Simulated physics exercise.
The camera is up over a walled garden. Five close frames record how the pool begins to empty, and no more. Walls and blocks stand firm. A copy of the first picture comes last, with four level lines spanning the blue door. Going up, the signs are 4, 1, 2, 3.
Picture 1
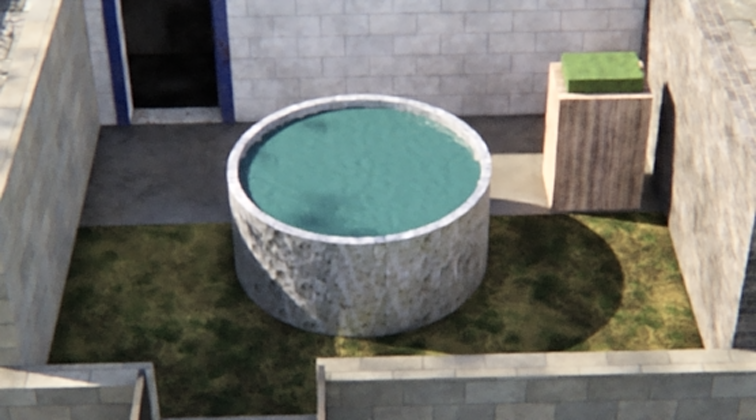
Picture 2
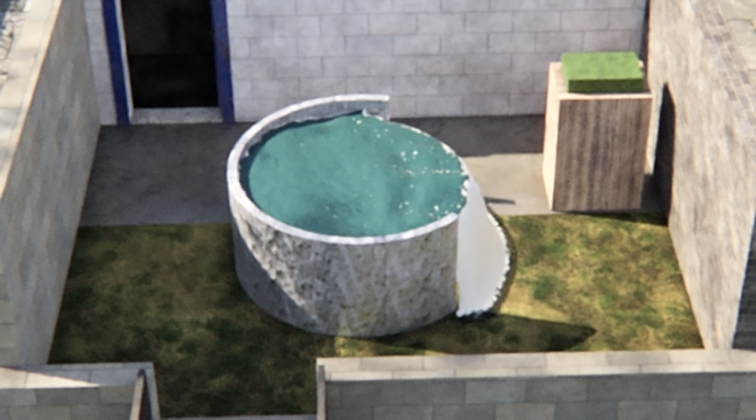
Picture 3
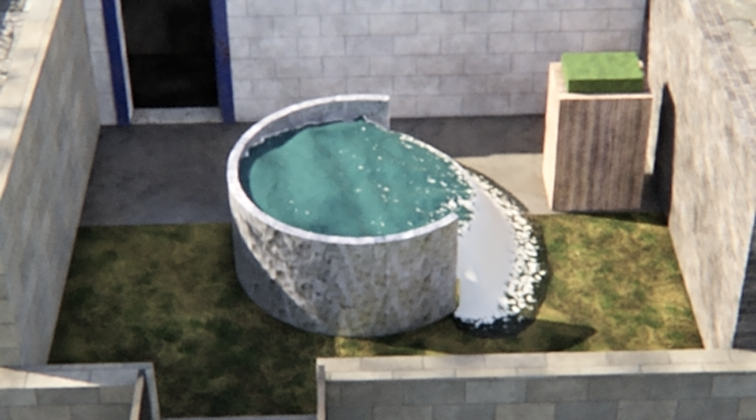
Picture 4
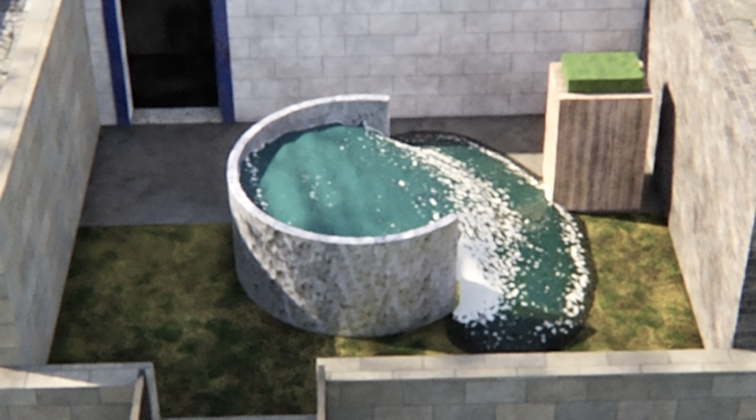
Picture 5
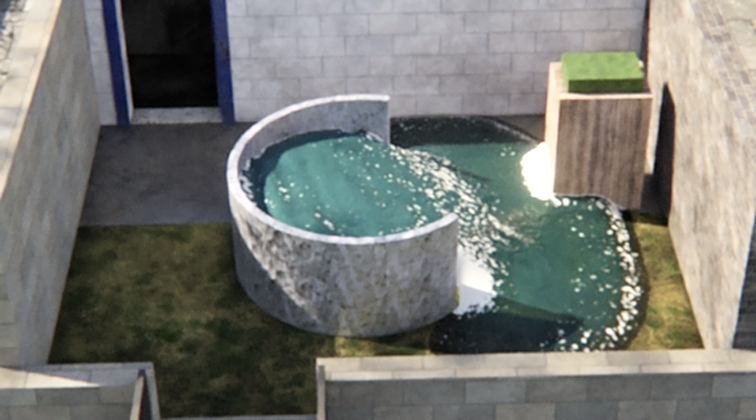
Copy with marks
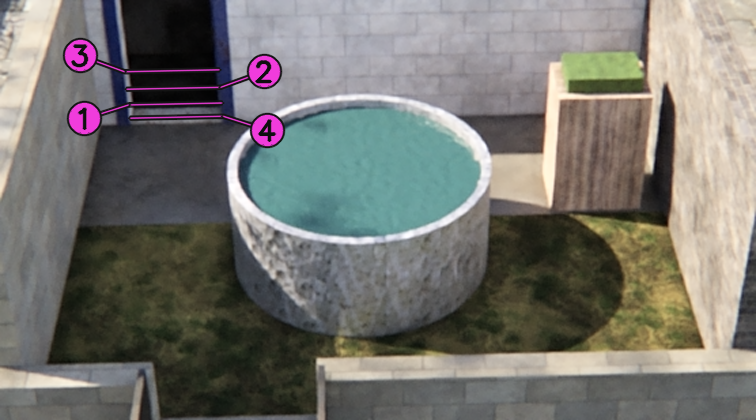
Water sat still in a round stone pool in a walled garden, then the pool's right side vanished and the water poured out, foaming across the grass and around the grass-topped block.
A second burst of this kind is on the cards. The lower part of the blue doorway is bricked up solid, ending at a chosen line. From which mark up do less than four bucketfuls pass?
1 will do.
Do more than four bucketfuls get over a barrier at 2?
No, that is safe.
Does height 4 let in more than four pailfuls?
Yes.
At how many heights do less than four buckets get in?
Three of the four.
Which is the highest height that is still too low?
Height 4.
In magenta, 1 at (175, 103); 2 at (173, 88); 3 at (171, 70); 4 at (176, 117); from the bottom up 4, 1, 2, 3.
With 1, a splash gets over, under a bucket.
With 2, nothing gets over.
With 3, nothing gets over.
With 4, about 9 bucketfuls get in.
